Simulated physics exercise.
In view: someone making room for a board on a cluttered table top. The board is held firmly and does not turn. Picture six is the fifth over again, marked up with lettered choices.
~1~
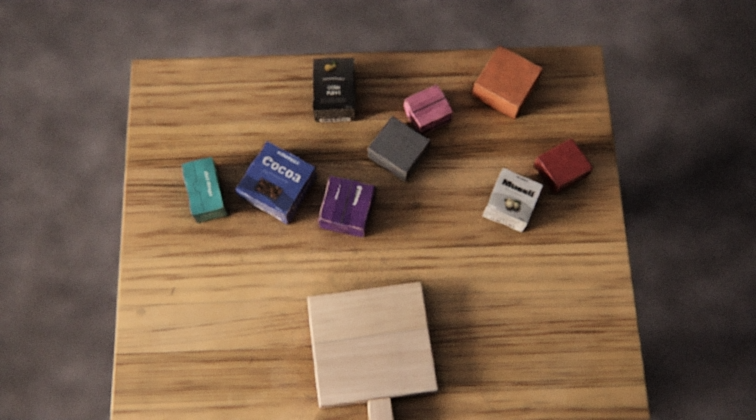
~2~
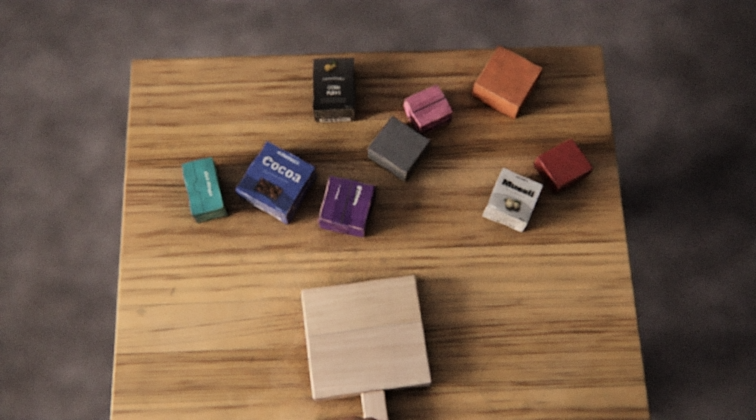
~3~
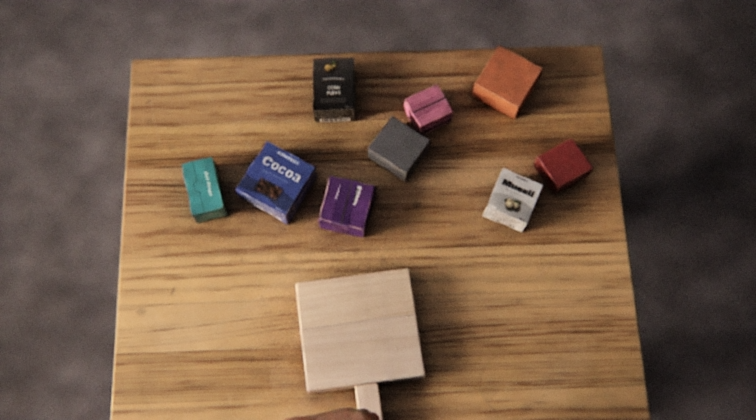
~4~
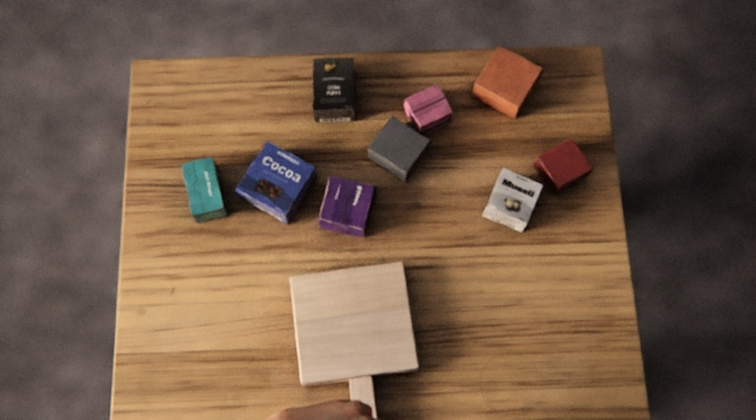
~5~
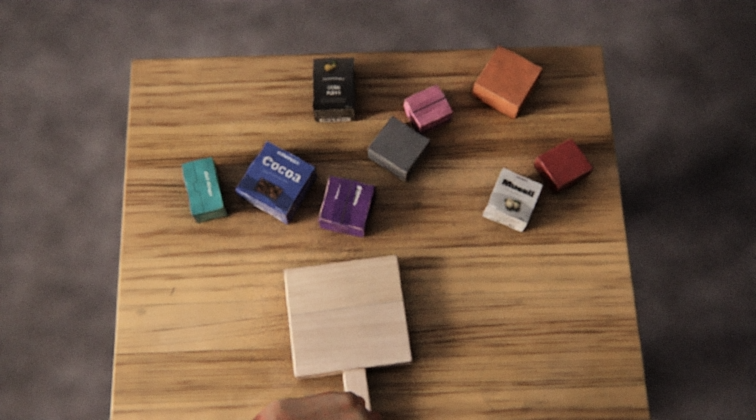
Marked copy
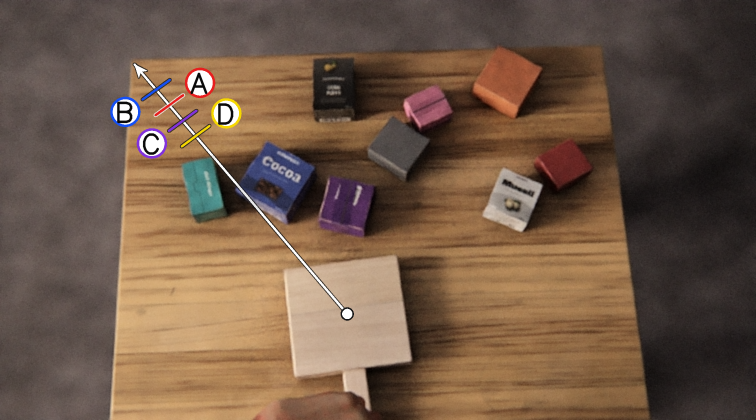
A pale wooden board with a handle lies near the front of a striped wooden table, seen from above against a dark grey floor. Beyond it sit a teal box, a blue cocoa packet and a purple box at left, black, grey and pink ones in the middle, and orange, red and white ones at right. A hand appears at the handle as the board slides slightly up and left without turning, while everything else stays still.
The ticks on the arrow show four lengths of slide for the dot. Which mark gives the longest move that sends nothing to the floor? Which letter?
All is well up to D.
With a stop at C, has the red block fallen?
By then, no.
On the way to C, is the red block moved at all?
No.
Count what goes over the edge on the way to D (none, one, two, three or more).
The count is none.
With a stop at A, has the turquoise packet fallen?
By then, yes.
On the marked copy, A at (170, 105); B at (156, 90); C at (183, 121); D at (196, 136); the arrow from (347, 314) to (135, 64); the white dot at (347, 314).
Taking D. A third of the way, board (291, 250); blue packet (269, 162); purple box (334, 170).
Two thirds of the way, board (238, 188); turquoise packet (165, 185); blue packet (254, 110).
When it is over, board (198, 140); turquoise packet (129, 180); blue packet (234, 63); nothing has fallen.
As for the rest, A drops the turquoise packet and blue packet; B drops the turquoise packet and blue packet; C drops the turquoise packet and blue packet.
